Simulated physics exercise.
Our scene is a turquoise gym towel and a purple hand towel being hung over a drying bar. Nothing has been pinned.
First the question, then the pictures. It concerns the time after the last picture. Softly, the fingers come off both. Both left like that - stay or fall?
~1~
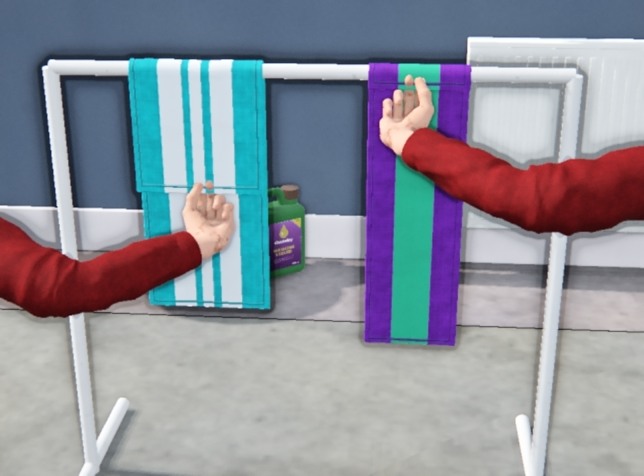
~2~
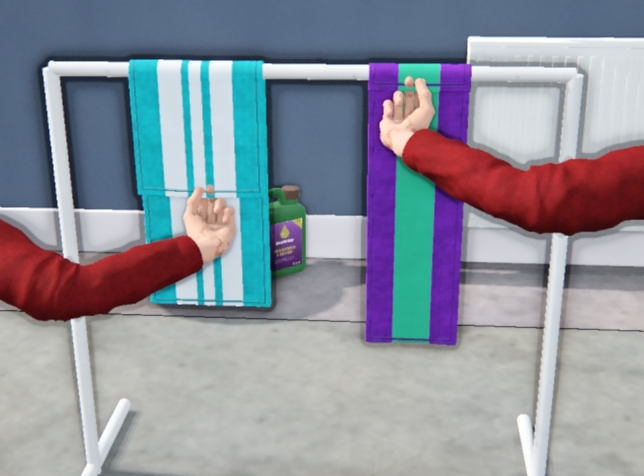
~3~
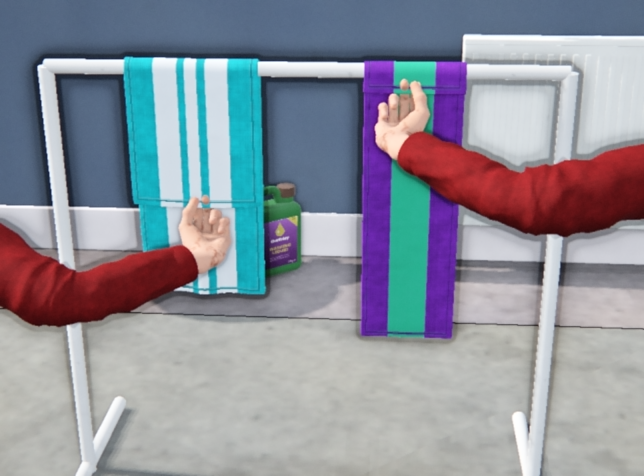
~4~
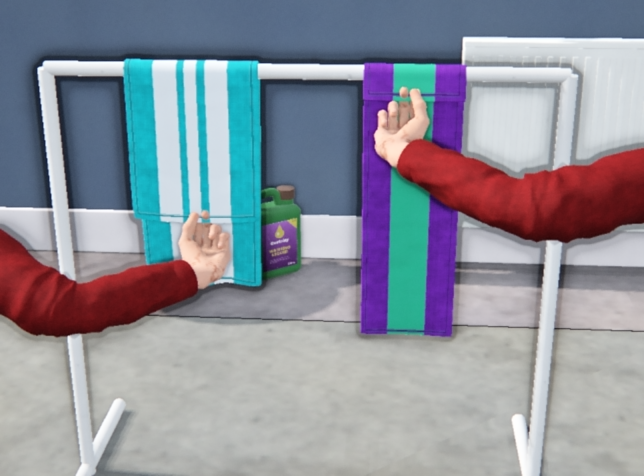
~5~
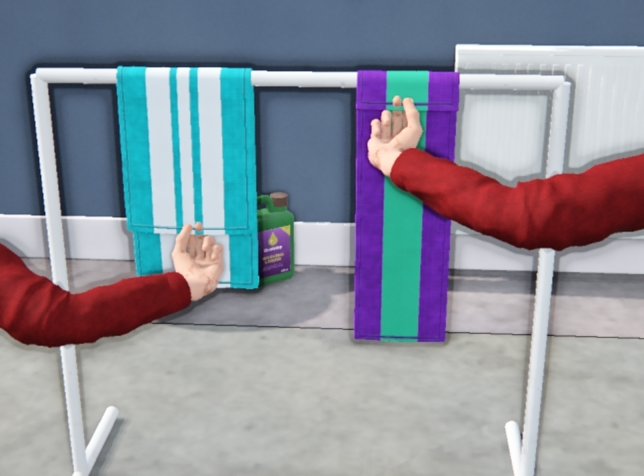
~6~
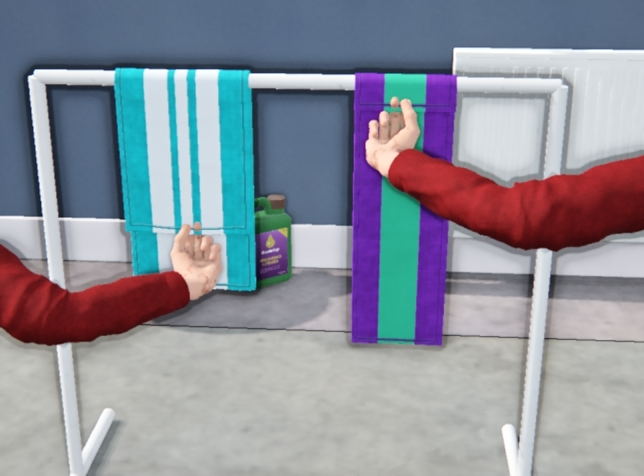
My prediction: The turquoise gym towel will last up there; the purple hand towel will not last up there.
Then, 0.30 s past the final frame, gym towel unmoved; hand towel clear of the rail and dropping near (399, 278).
Then, 0.54 s past the final frame, gym towel unmoved; hand towel in a heap on the floor.
When it is over, gym towel unmoved; hand towel in a heap on the floor. The turquoise gym towel hangs there and the purple hand towel is pulled off by its long side.
